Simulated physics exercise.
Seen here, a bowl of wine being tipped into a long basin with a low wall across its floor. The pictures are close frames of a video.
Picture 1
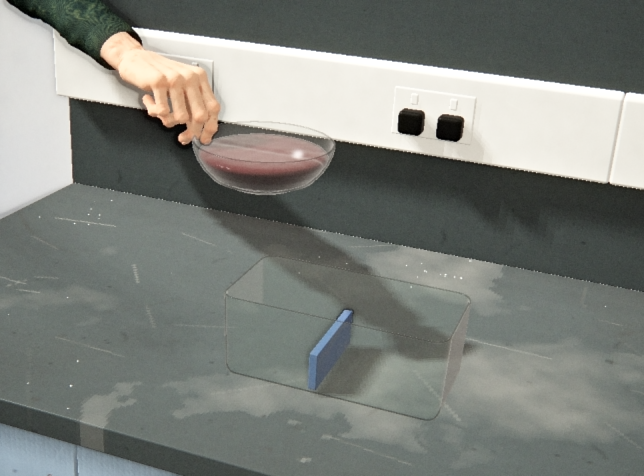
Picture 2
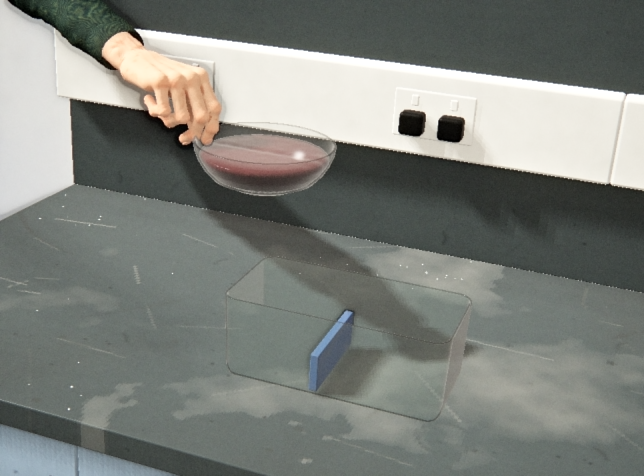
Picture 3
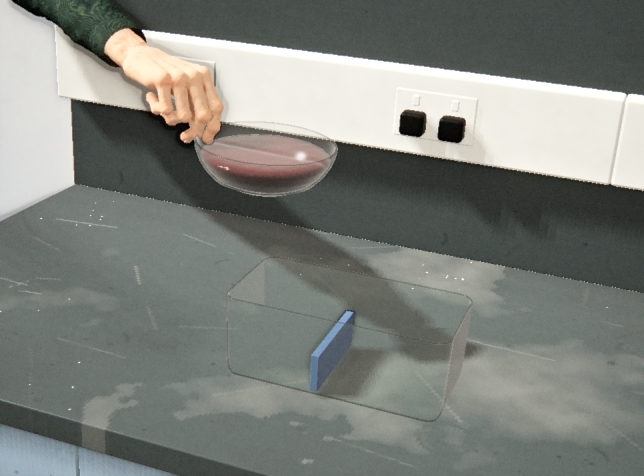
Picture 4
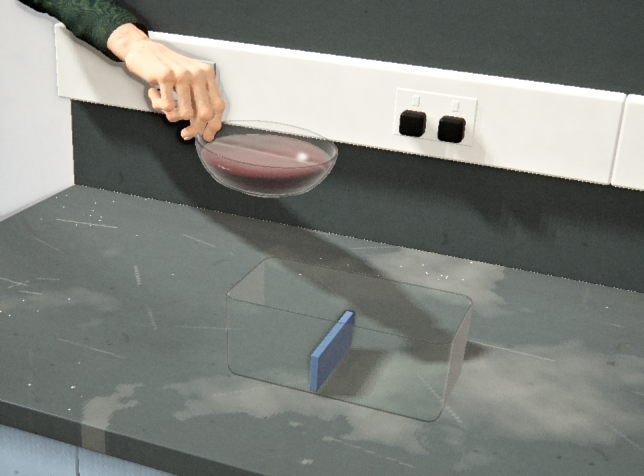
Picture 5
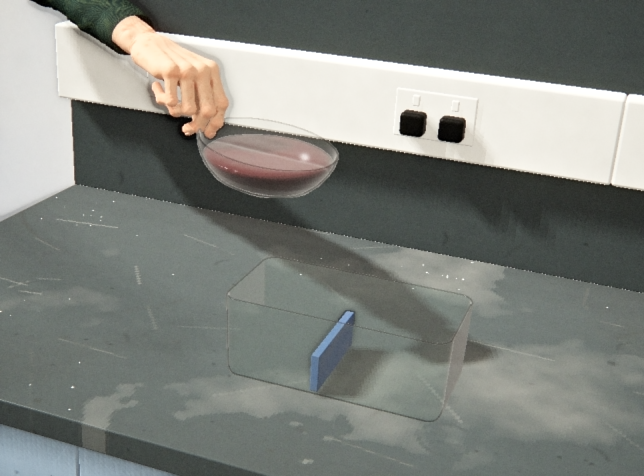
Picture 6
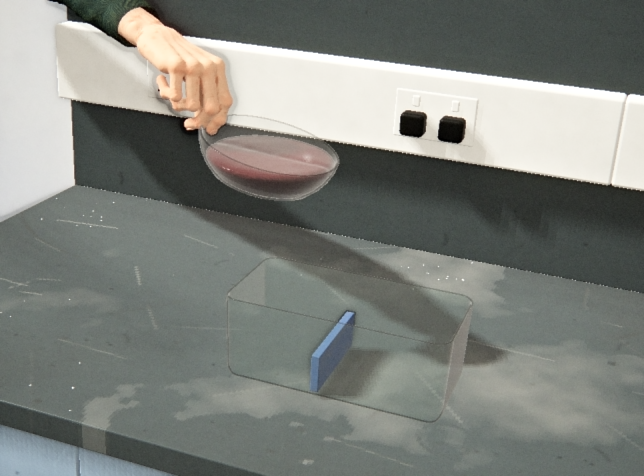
A hand holds a glass bowl of wine above a clear basin and slowly tilts it rightward.
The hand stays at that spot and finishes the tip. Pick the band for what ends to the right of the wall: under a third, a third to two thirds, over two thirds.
It comes to above two thirds.
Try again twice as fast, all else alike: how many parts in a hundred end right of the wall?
Close to 75 per cent.
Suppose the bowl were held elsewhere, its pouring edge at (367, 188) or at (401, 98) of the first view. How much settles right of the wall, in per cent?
The first gives 95 %, the second 75 %.
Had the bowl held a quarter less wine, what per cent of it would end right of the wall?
About 80 per cent.
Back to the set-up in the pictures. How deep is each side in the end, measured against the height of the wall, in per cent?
Left about 10, right about 50.
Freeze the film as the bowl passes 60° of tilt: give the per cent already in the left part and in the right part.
Left about 0, right about 25.
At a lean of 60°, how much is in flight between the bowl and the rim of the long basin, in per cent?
It comes to 40 per cent or so.
A moment on, the bowl is tipped part way and 31 per cent is still to pour, 1 is left of the wall and 25 right of it.
Next, the bowl is tipped on its side and 1 per cent is still to pour, 10 is left of the wall and 83 right of it.
Then the bowl is tipped on its side and 0 per cent is still to pour, 16 is left of the wall and 84 right of it.
Later the bowl is tipped on its side and 0 per cent is still to pour, 16 is left of the wall and 83 right of it.
At rest 16 per cent lies left of the wall, 83 right of it and 1 outside.
